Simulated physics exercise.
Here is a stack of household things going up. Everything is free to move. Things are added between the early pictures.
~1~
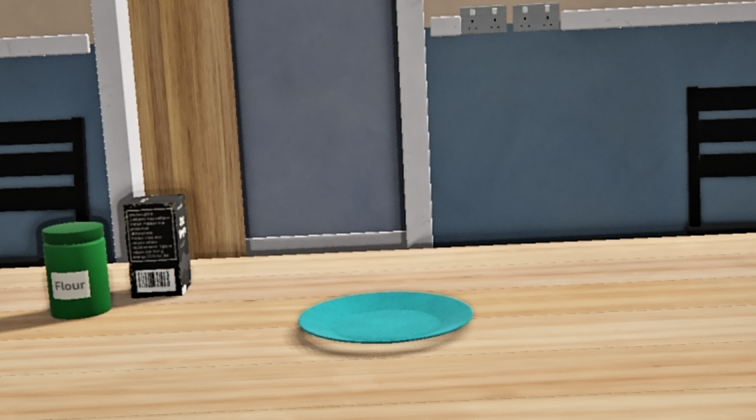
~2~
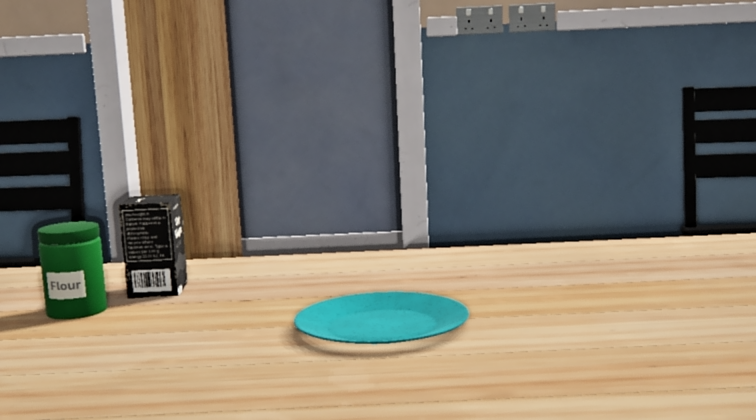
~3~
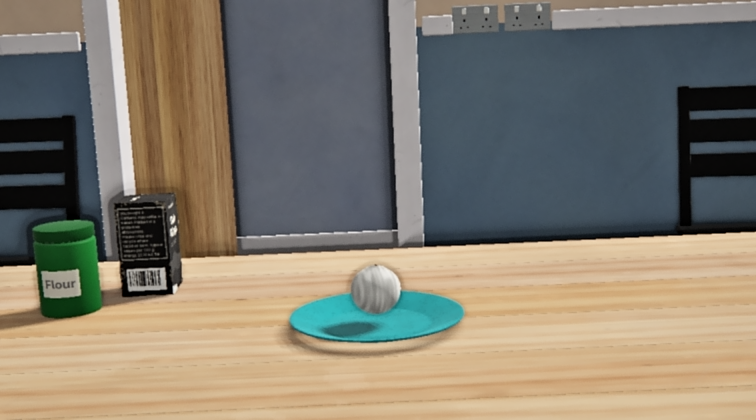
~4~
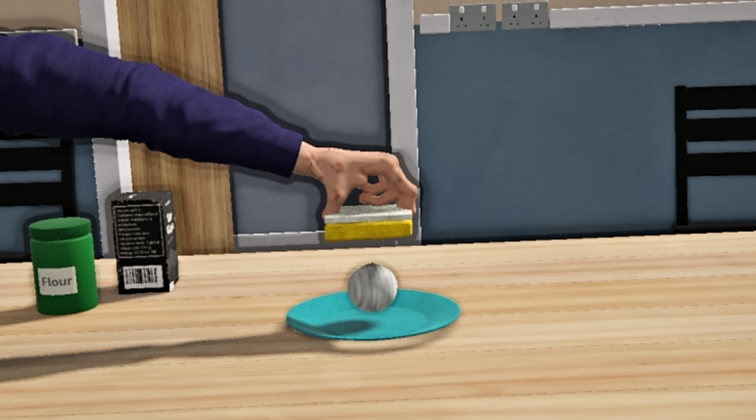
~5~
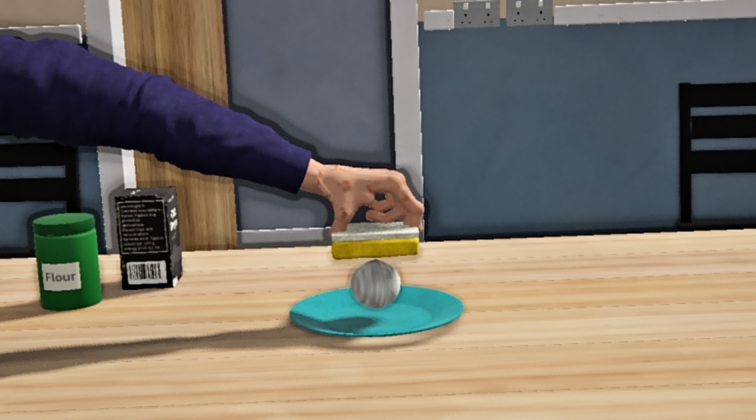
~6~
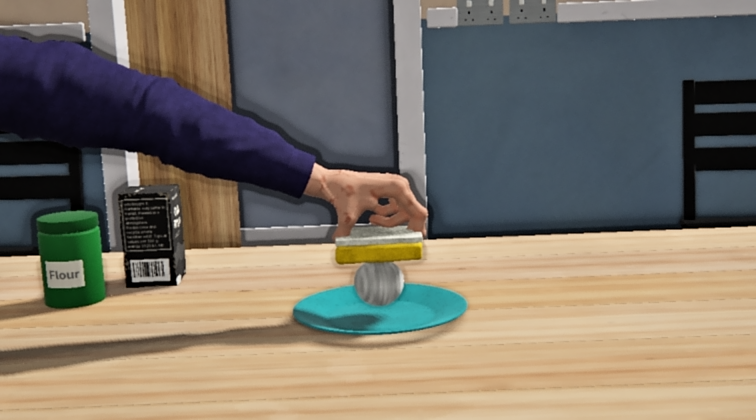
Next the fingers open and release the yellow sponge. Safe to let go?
It gives way.
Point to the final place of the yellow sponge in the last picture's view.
Around (412, 265).
Then, 0.60 s on from there, yellow sponge turned 11° from how it was put near (384, 245).
Then, 1.30 s on from there, yellow sponge turned 60° from how it was put near (420, 261).
Then, 1.60 s on from there, yellow sponge turned 52° from how it was put near (416, 264).
Then, 2.50 s on from there, yellow sponge turned 49° from how it was put near (413, 265).
In the end, toppled in the pile, yellow sponge; the other 4 unmoved. At the end, from the last picture's camera, yellow sponge near (413, 266). The pile loses its balance.
